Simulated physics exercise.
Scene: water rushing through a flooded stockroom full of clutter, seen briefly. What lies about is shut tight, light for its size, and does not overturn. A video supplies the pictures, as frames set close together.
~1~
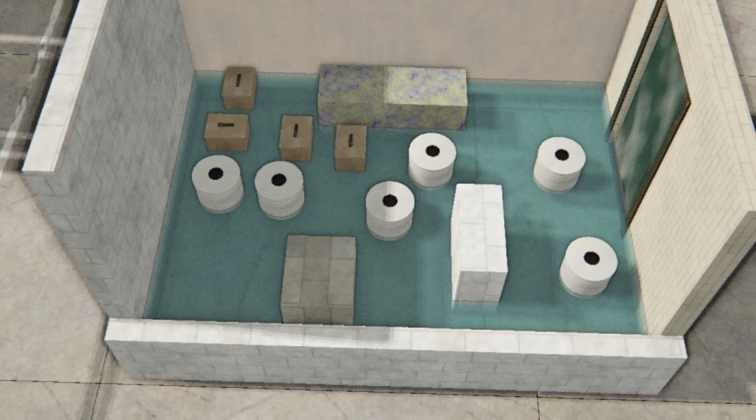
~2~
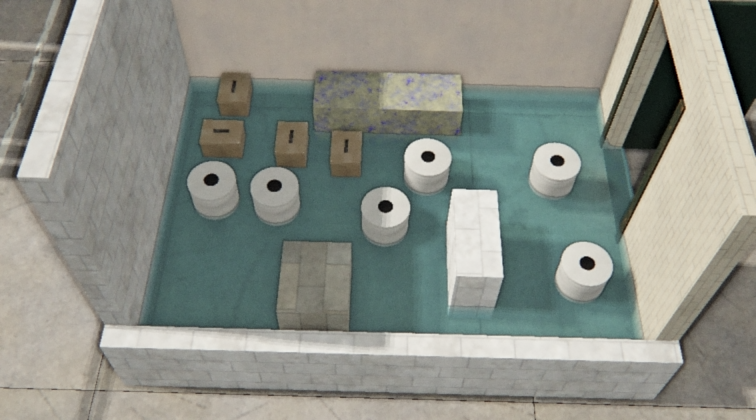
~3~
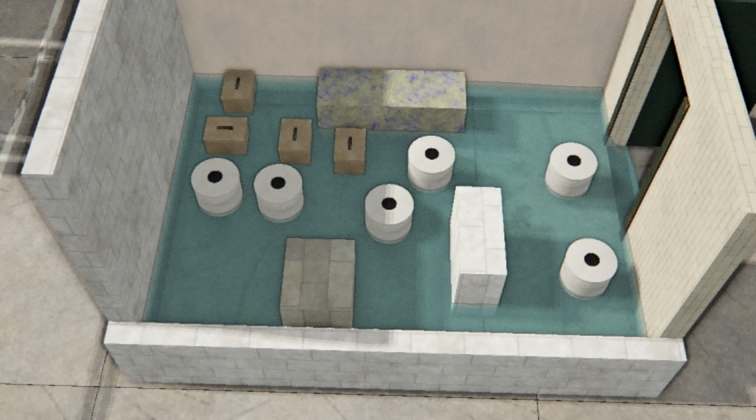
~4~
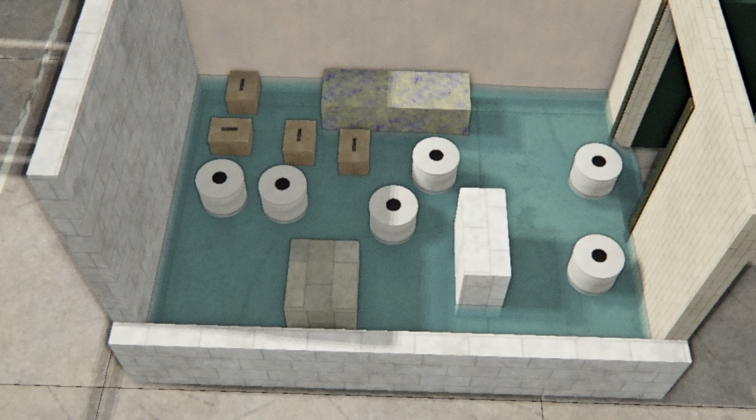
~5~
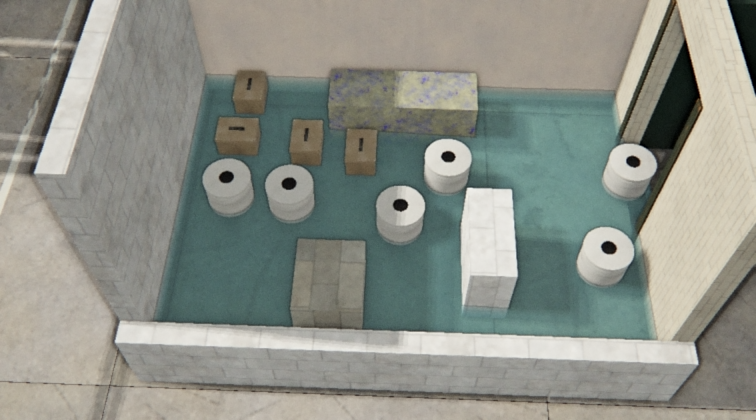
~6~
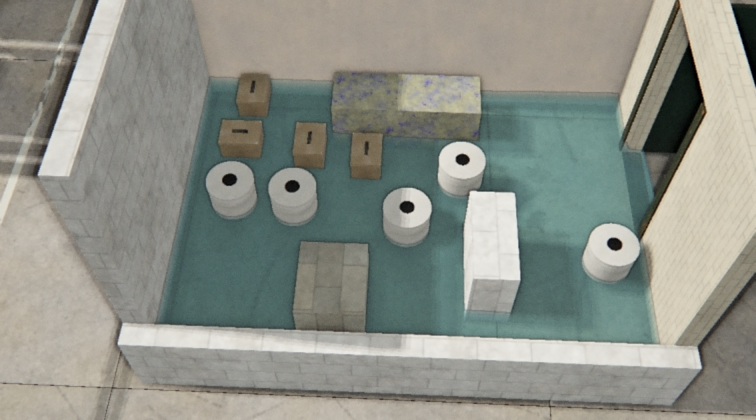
Shallow water covers a room as the right door opens and a white tub drifts out.
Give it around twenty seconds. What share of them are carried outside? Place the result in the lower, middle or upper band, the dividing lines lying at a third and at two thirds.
The result is a large share, two thirds or higher.
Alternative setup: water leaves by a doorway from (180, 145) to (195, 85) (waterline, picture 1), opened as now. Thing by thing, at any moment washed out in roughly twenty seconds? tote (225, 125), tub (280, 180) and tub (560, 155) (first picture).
Taking them in turn, the first is flushed away, the second is flushed away and the third is held back.
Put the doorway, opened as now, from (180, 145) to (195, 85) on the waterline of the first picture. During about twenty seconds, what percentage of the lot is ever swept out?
I'd guess around 80 percent.
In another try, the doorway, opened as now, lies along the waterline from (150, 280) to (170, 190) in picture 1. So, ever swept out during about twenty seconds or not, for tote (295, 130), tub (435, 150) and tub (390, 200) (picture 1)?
The three read escape, escape and escape, respectively.
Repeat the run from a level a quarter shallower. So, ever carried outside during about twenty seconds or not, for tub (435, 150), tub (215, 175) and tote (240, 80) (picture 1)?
One after the other: Swept away, remains, remains.
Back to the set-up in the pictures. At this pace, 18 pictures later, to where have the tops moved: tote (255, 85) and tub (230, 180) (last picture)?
Look for them around (284, 94) and (288, 175).
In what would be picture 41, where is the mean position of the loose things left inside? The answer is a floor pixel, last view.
I'd put it roughly at (435, 172).
A moment on, 1 of 10 are out; 9 afloat.
Next, 5 of 10 are out; 5 afloat.
Later, 6 of 10 are out; 4 afloat.
In the end, 7 of 10 are out; 3 afloat.
